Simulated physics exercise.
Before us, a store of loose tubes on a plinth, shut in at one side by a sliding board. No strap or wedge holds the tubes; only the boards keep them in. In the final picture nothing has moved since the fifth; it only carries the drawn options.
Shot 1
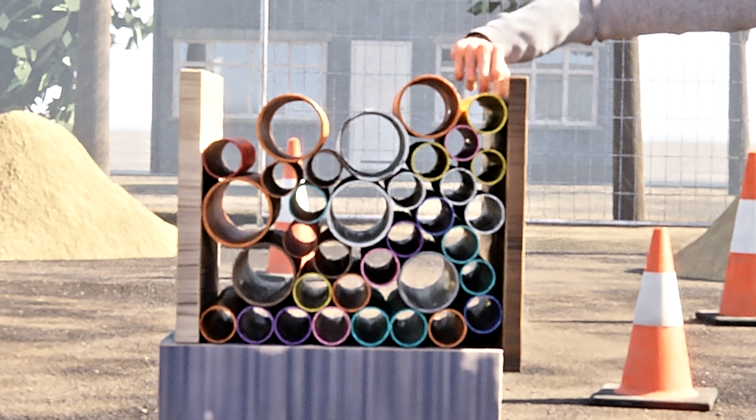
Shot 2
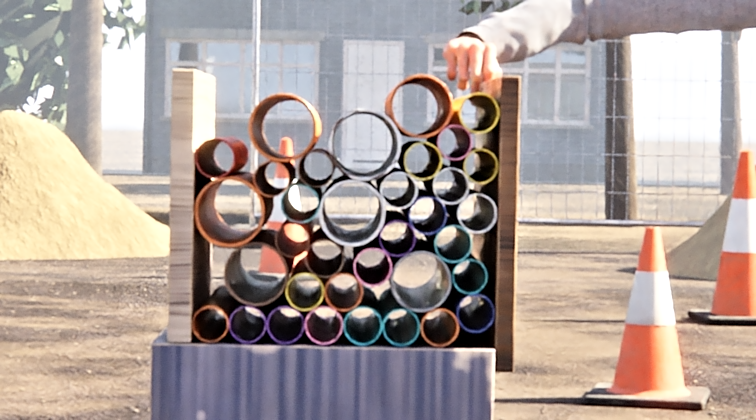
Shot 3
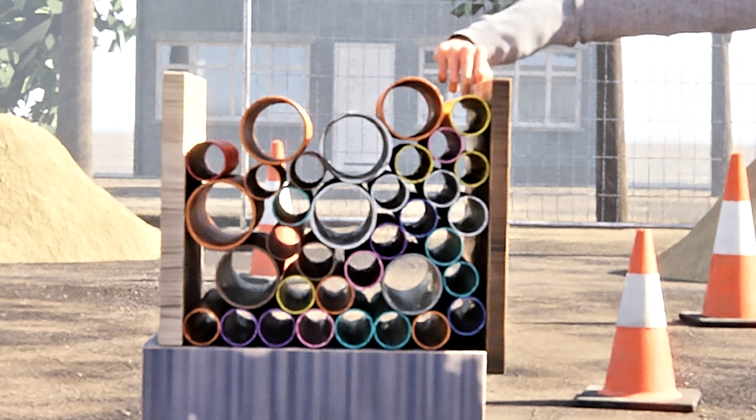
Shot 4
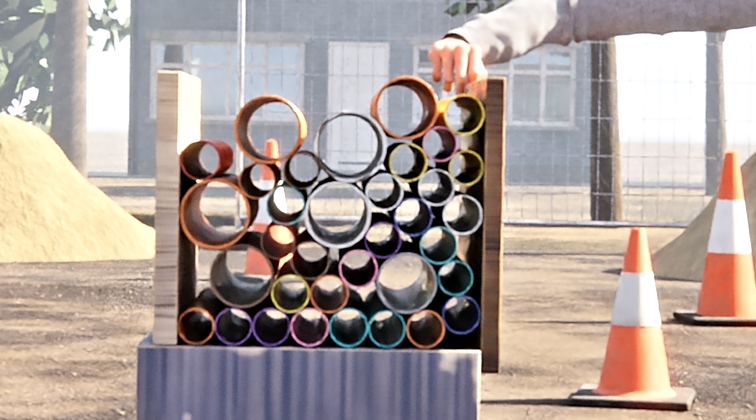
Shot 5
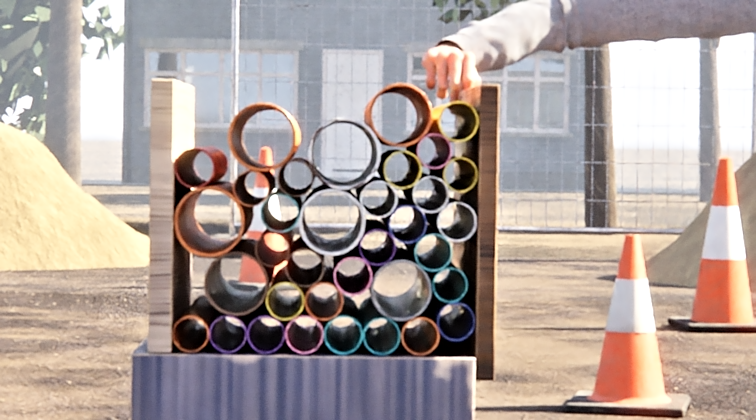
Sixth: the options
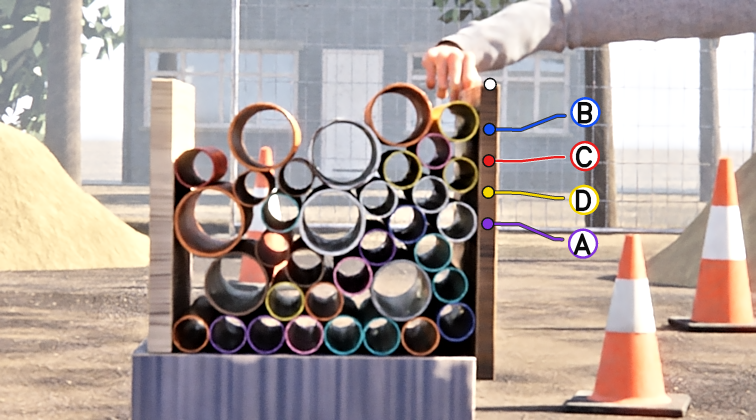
At first, colourful loose tubes sit stacked between two upright boards on a plinth, while a hand reaches in from the right to the top of the right-hand board. Then the whole view drifts slightly, shifting everything left together, but the hand, boards and tubes show no clear movement against one another.
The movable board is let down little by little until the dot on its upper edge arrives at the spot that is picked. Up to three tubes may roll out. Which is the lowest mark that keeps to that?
D is the limit.
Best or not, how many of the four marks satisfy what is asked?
Three of the four.
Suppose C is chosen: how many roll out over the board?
At C the number is none.
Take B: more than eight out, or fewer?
It loses fewer than eight.
On the marked copy, A at (488, 224); B at (490, 130); C at (489, 161); D at (489, 192); the white dot at (490, 84).
Taking D. A third of the way, top of the board (479, 139).
Two thirds of the way, top of the board (478, 192).
When it is over, top of the board (478, 192), one out over the board.
As for the rest, A four out over the board; B none out over the board; C none out over the board.
